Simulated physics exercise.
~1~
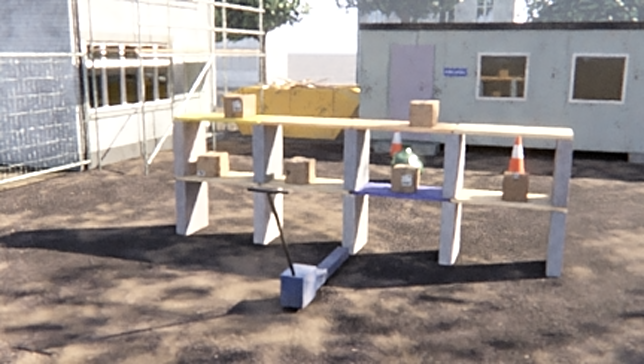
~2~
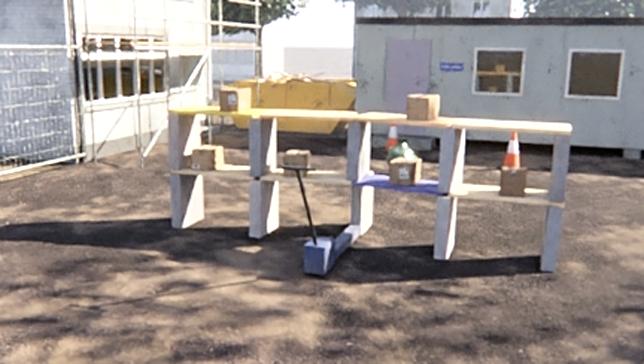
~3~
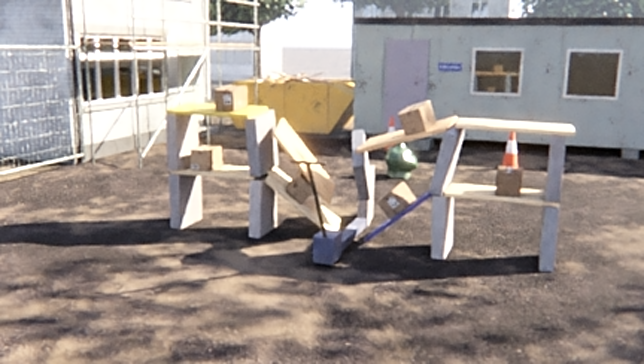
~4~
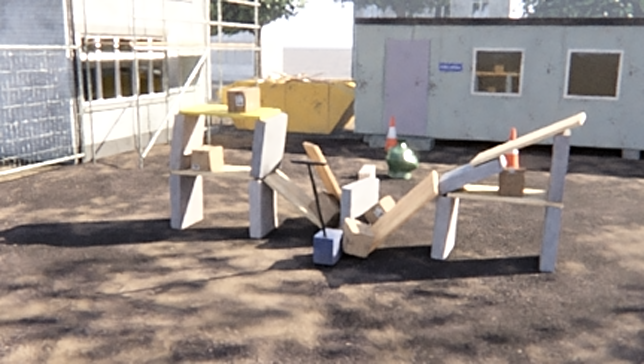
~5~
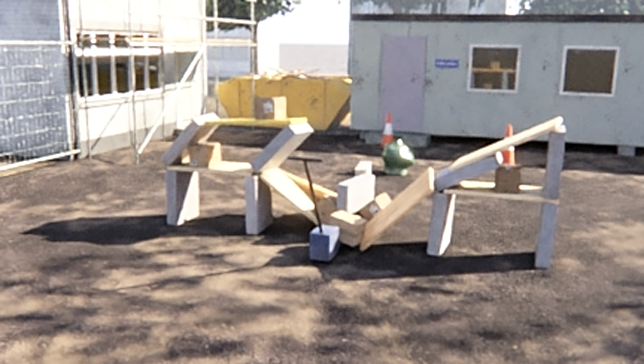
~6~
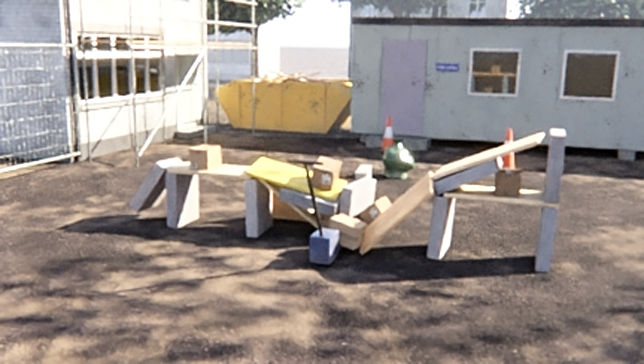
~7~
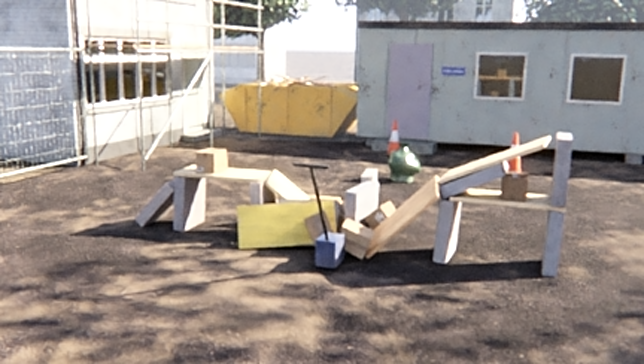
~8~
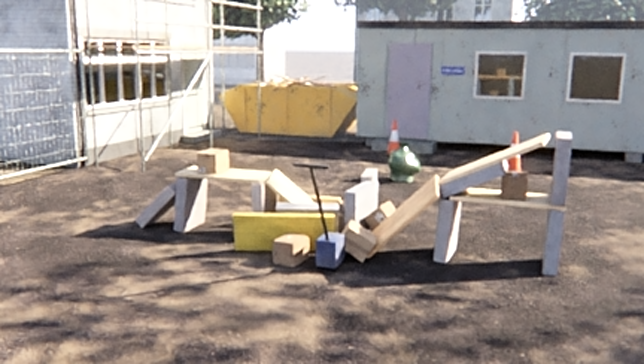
On a building site, a jack shoves an upright and much of the shelving collapses.
